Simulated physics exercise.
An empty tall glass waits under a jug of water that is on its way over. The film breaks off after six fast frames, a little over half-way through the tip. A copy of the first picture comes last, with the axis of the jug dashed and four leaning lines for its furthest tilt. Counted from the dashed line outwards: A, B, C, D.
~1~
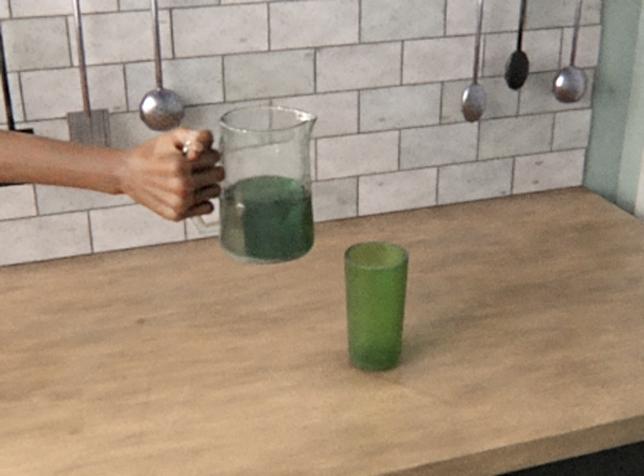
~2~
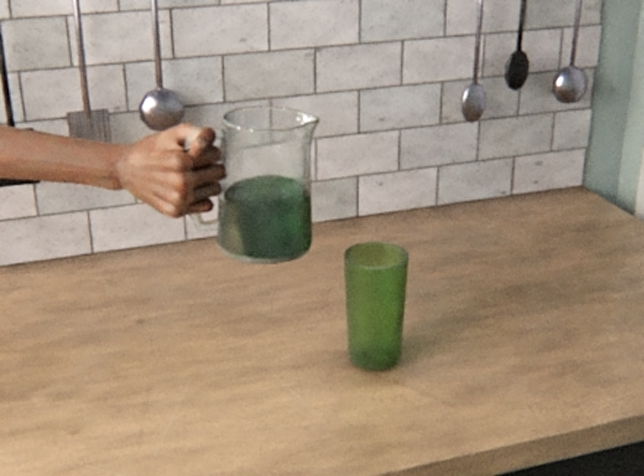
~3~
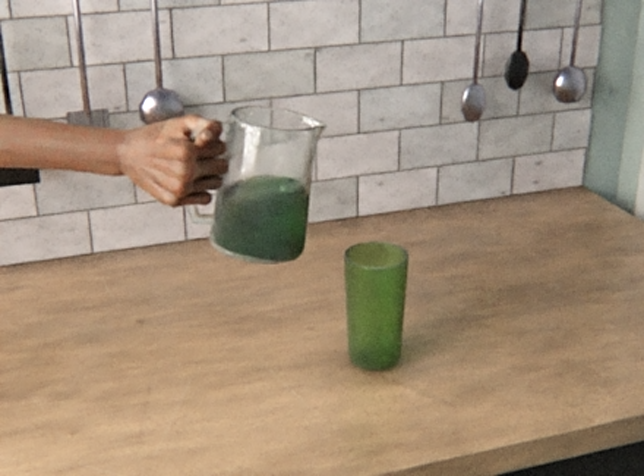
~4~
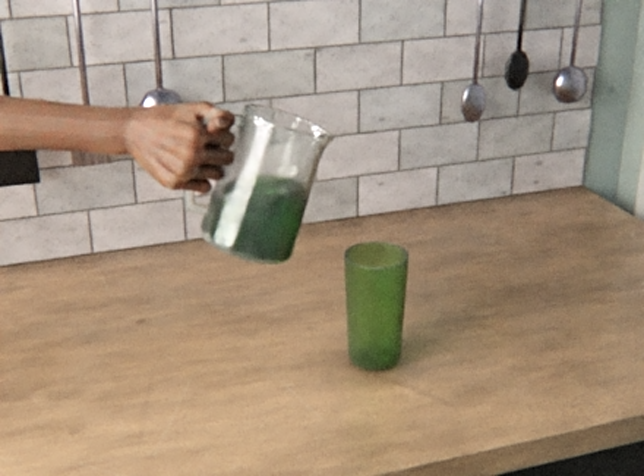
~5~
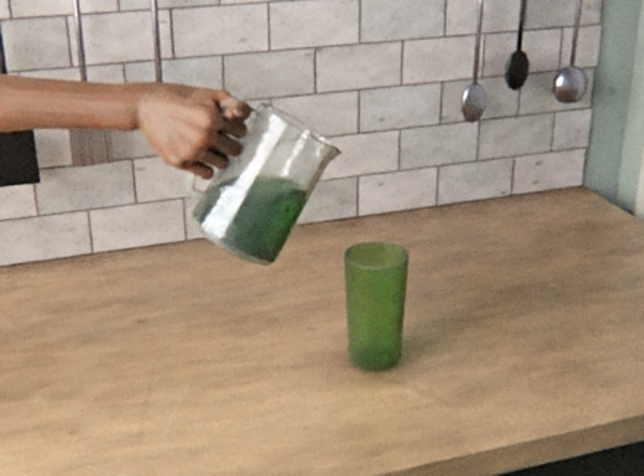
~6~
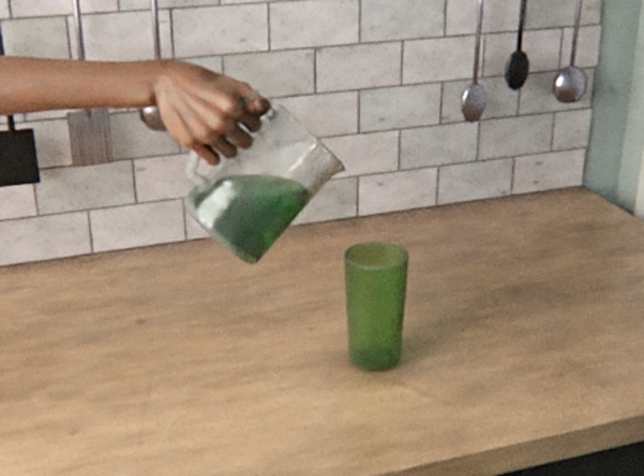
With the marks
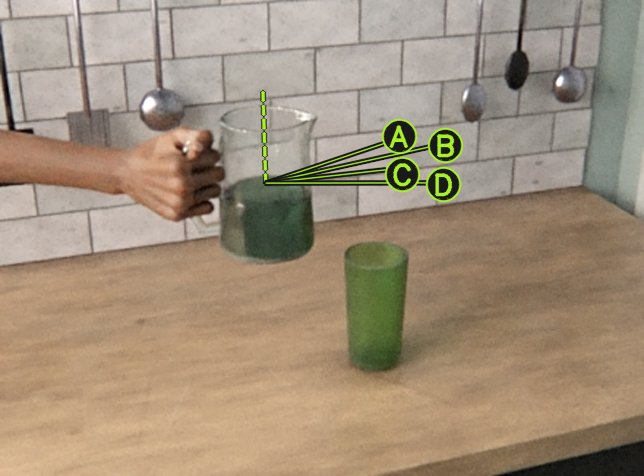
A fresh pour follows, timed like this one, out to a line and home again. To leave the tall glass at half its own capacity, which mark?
B is best.
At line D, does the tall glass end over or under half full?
Over.
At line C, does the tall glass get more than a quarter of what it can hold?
Yes.
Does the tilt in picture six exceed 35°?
Yes.
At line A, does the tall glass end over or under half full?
Under half.
In lime, A at (383, 143); B at (428, 147); C at (385, 169); D at (426, 182).
If A is chosen, the tall glass ends with about 36 % of what it can hold.
If B is chosen, the tall glass ends with about 51 % of what it can hold.
If C is chosen, the tall glass ends with about 65 % of what it can hold; 3 % of the water is spilt.
If D is chosen, the tall glass ends with about 78 % of what it can hold; 4 % of the water is spilt.
